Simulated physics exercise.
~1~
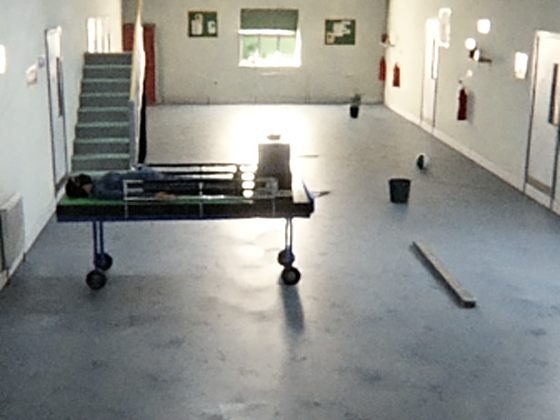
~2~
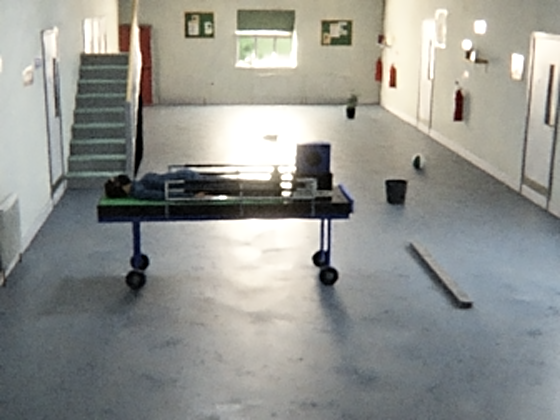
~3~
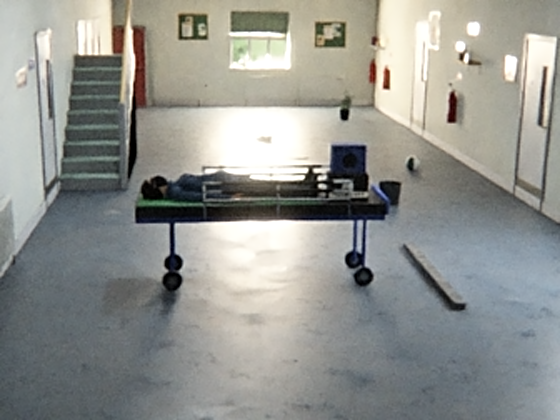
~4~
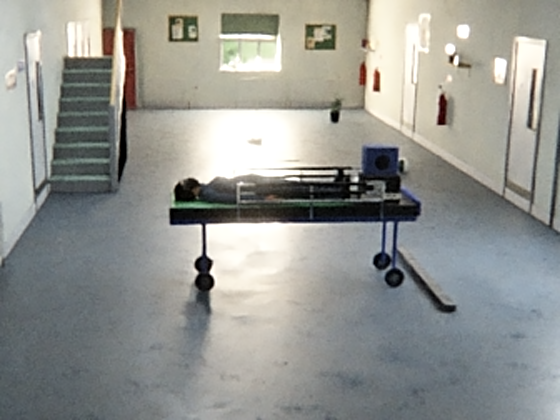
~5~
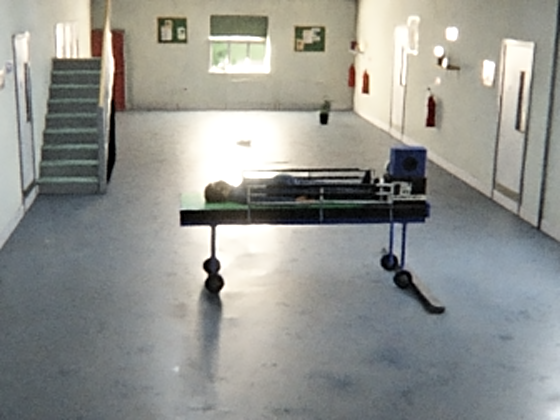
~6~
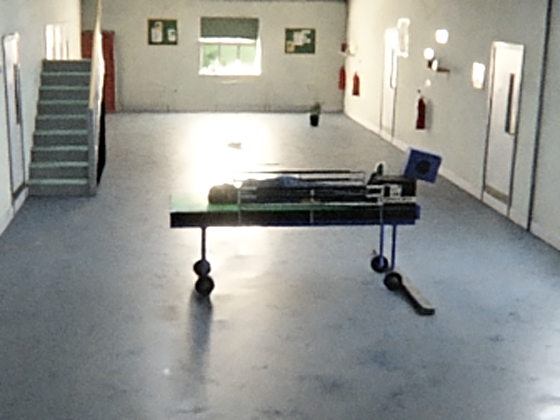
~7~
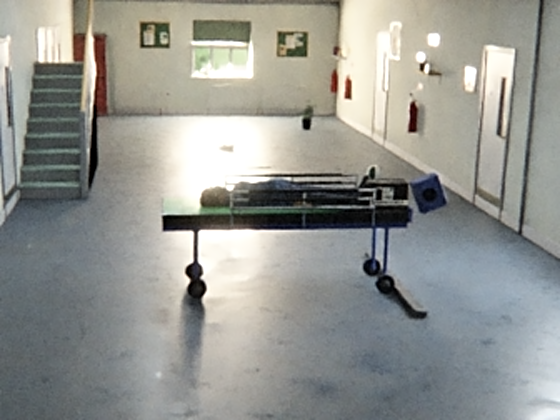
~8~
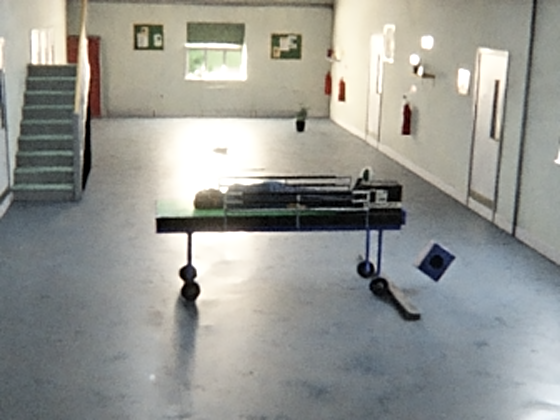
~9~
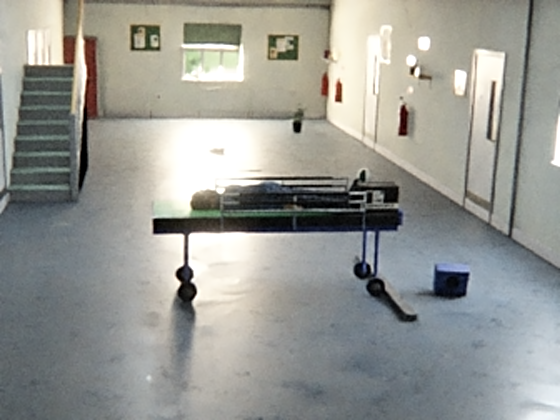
A trolley carrying a person rolls right and stops, and a blue monitor tumbles off onto the floor.
